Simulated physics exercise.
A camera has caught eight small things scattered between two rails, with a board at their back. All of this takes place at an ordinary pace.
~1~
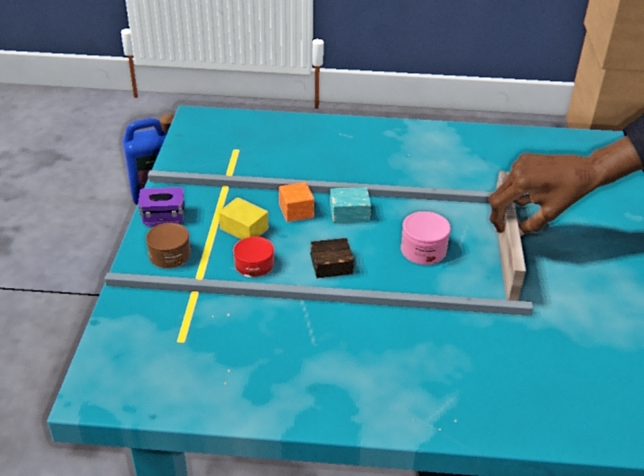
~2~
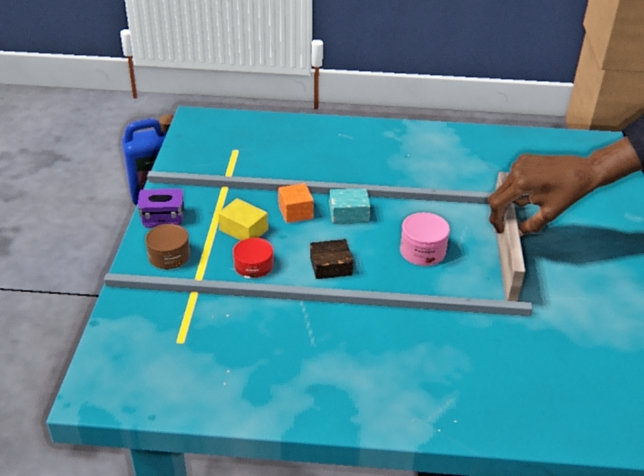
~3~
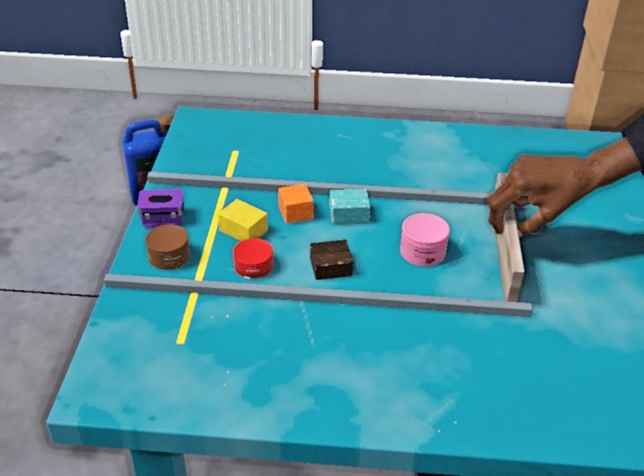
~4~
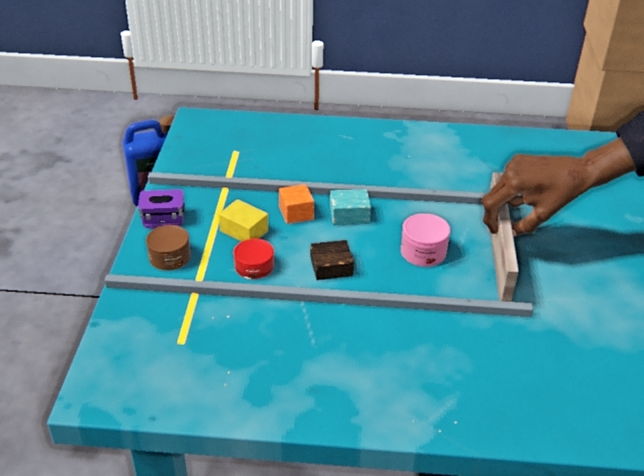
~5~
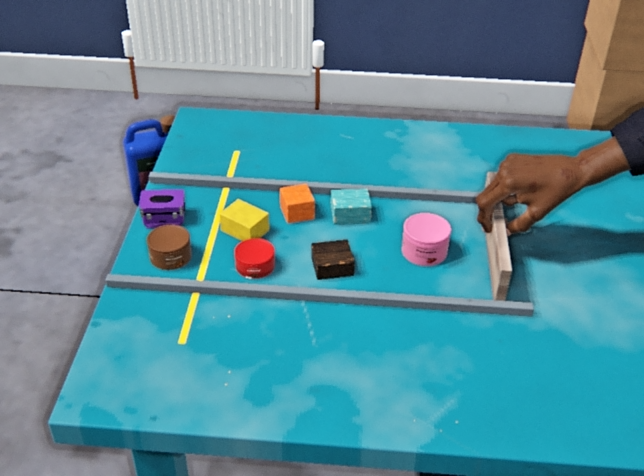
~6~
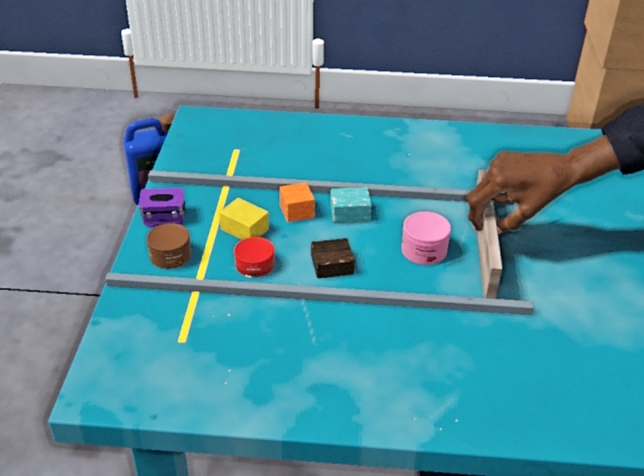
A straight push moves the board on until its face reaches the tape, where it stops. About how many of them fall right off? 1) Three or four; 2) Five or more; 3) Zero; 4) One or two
Option 4: One or two.
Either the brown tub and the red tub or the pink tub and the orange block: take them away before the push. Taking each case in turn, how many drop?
1 in the first try, 1 in the second.
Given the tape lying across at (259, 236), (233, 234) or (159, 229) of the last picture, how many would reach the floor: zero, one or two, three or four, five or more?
In order: None, zero, 5 or more.
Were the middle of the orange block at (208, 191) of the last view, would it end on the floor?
The answer: It keeps its place.
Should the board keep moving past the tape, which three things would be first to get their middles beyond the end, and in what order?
Those three are the purple case, the brown tub and the yellow block, in that order.
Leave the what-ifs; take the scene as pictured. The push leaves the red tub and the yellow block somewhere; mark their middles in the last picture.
The red tub comes to rest close to (149, 251), while the yellow block rests close to (155, 212).
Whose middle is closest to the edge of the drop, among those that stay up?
I'd say the yellow block.
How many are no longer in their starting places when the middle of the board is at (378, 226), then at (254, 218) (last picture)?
The counts are 2 and 8.
Soon after, none off yet; purple case at rest near (163, 207); brown tub at rest near (169, 246); yellow block at rest near (244, 220).
After that, none off yet; purple case at rest near (163, 207); brown tub at rest near (169, 246); yellow block moving near (237, 220).
In the end, the number that fall off is one or two; gone, brown tub and purple case.
